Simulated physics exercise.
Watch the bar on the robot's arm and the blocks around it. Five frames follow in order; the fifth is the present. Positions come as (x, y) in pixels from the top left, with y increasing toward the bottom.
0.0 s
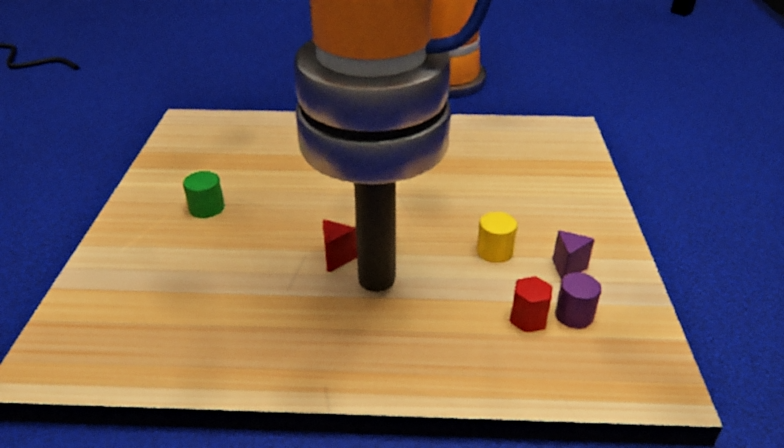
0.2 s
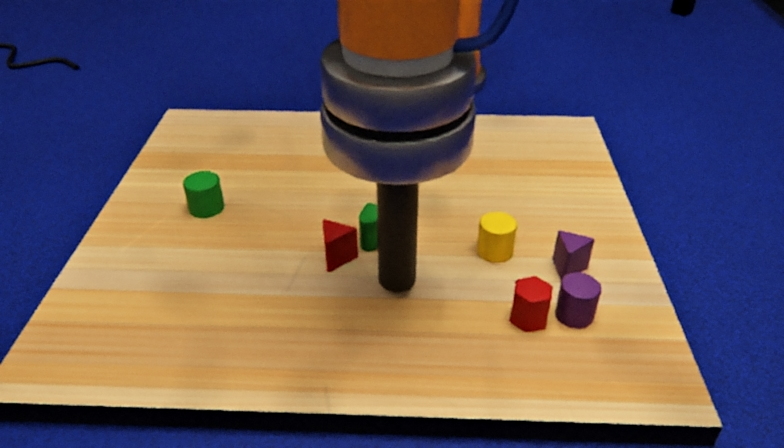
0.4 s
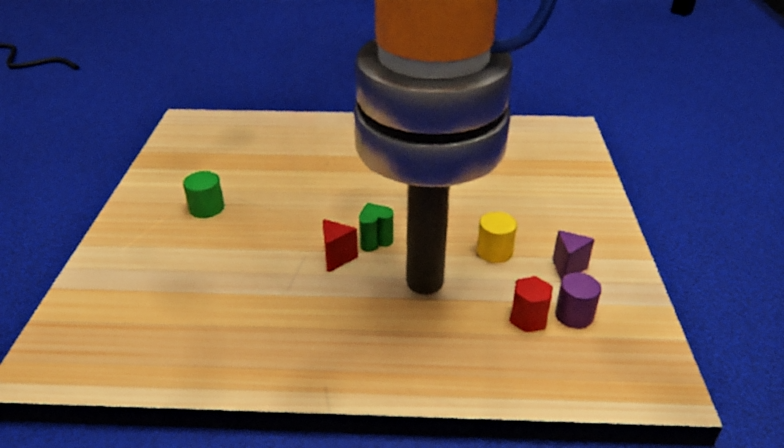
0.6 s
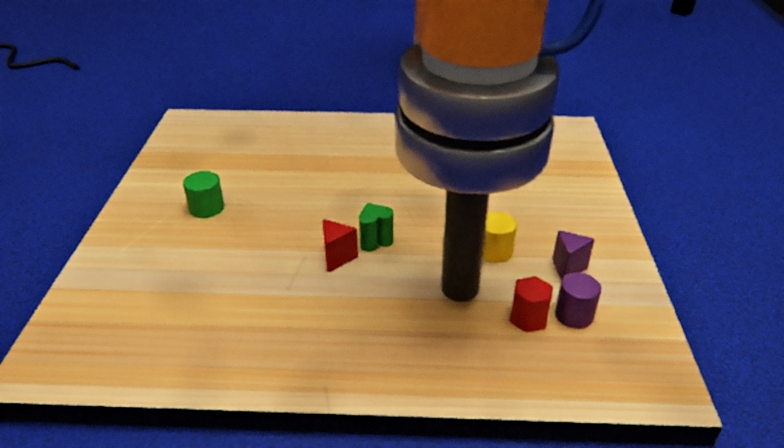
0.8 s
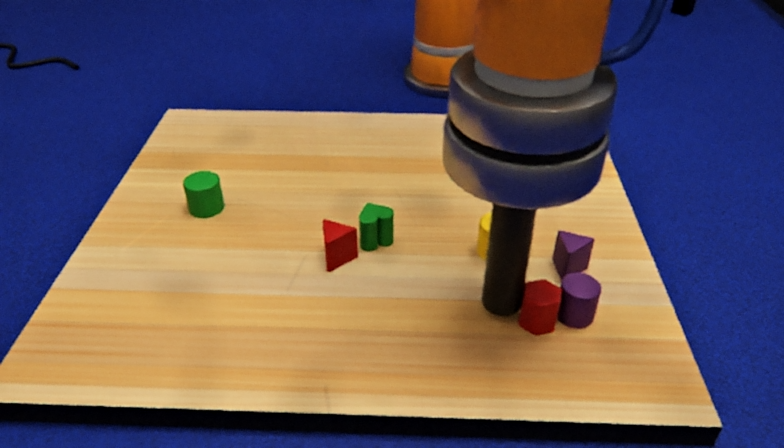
On a wooden board, a robot arm's dark bar moves right past small coloured blocks and nudges the red six-sided block slightly.
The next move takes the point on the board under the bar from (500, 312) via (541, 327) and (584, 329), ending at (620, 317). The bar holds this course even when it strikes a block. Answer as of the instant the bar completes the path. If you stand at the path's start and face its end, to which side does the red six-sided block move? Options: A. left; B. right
I choose B.
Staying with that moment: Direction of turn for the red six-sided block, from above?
Rotation: Clockwise.
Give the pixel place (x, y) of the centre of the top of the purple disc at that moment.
It ends at (635, 262).
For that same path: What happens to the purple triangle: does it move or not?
It is untouched.
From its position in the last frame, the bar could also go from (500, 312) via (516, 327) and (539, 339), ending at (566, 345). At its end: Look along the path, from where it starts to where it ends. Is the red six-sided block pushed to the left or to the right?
Side: Left.
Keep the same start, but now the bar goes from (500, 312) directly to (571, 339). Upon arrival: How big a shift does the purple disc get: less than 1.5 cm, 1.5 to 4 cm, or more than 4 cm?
Ends 1.5 to 4 cm away.
On the path given first. One third of the way, bar (543, 320); red six-sided block (587, 308); purple disc (602, 284).
Two thirds of the way, bar (587, 321); red six-sided block (630, 318), turned 40° clockwise; purple disc (615, 279).
At the end, bar (623, 309); red six-sided block (637, 320), turned 50° clockwise; purple triangle unmoved; purple disc (635, 262).
